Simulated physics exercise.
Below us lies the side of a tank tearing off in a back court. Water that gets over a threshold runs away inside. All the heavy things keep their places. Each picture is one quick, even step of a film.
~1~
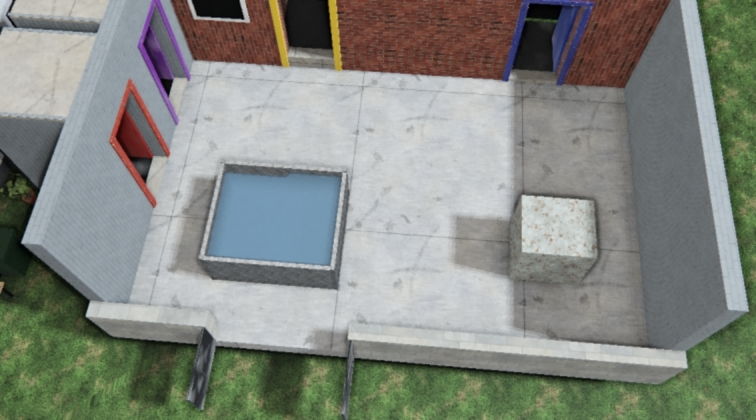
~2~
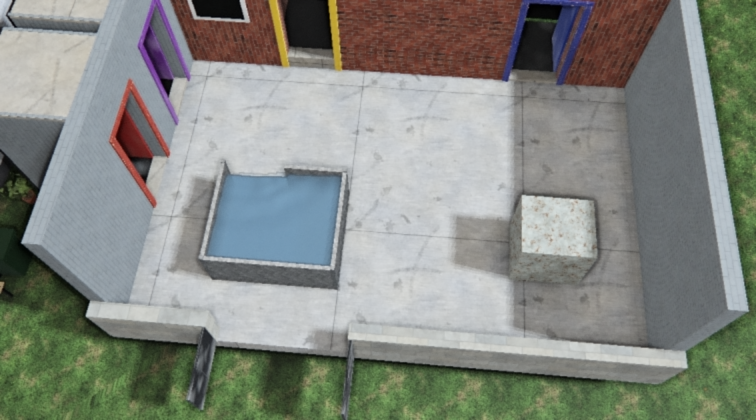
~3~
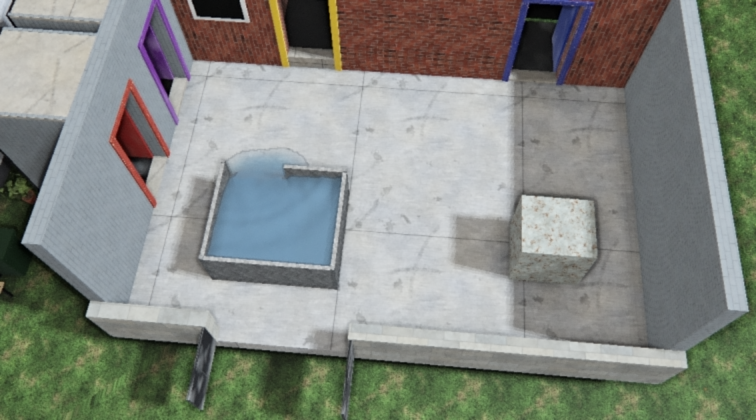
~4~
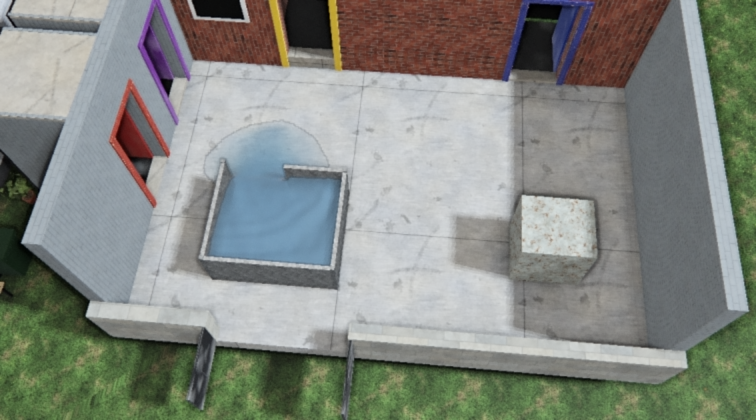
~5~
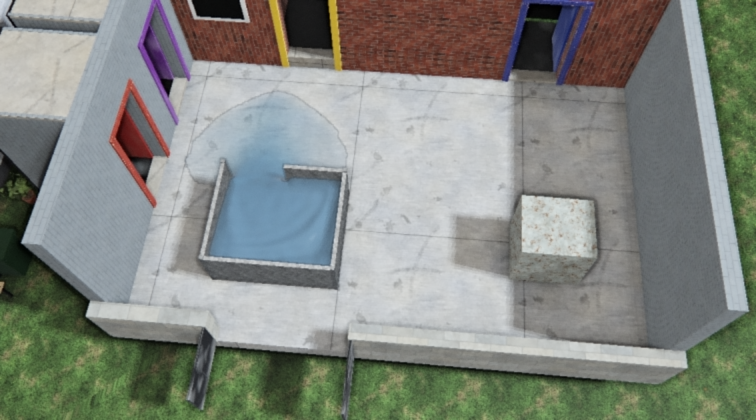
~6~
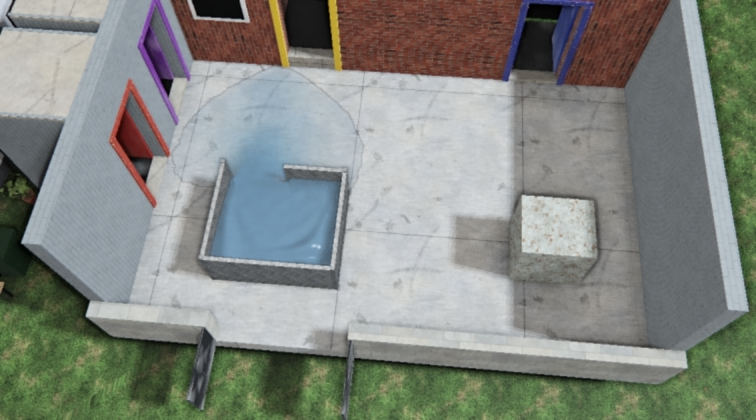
A walled back court of pale paving, seen from high above, has grey side walls, a red brick wall with yellow and blue doorways at the back, and grass outside. A square grey tank of blue water sits left of centre, with a pale speckled block to the right. The tank's far side opens, and water pours out, fanning across the paving towards the brick wall.
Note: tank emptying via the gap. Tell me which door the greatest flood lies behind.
It lies behind the purple door.
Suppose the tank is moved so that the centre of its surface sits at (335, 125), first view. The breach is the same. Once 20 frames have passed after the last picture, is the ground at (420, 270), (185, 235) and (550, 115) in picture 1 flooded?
Point by point, the spots are not hit, hit and hit.
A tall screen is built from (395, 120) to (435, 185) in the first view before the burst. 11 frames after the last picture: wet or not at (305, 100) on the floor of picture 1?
There: Wet.
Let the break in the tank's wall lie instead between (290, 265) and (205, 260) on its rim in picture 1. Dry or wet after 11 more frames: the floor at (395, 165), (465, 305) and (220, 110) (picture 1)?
Going through them one by one, I'd call them spared, spared and spared.
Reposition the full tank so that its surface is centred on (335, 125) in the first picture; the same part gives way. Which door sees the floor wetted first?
The door marked yellow.
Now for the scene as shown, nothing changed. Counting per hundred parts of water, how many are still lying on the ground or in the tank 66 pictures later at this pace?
Roughly 86 per cent.
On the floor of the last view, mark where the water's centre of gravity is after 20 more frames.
Somewhere near (295, 156).
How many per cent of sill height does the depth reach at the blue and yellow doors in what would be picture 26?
About 70 and 70 %.
A moment on, water covers 25 % of the floor; yellow door wet at the sill, nothing in, purple door wet at the sill, nothing in, red door wet at the sill, nothing in, blue door not reached.
Next, water covers 25 % of the floor; yellow door a trickle in, purple door some in, red door wet at the sill, nothing in, blue door not reached.
Then, water covers 45 % of the floor; yellow door a trickle in, purple door a lot in, red door a trickle in, blue door wet at the sill, nothing in.
Later, water covers 75 % of the floor; yellow door a trickle in, purple door a lot in, red door some in, blue door wet at the sill, nothing in.
In the end, water covers 95 % of the floor; yellow door a trickle in, purple door a lot in, red door some in, blue door wet at the sill, nothing in; the purple door has let in the most.
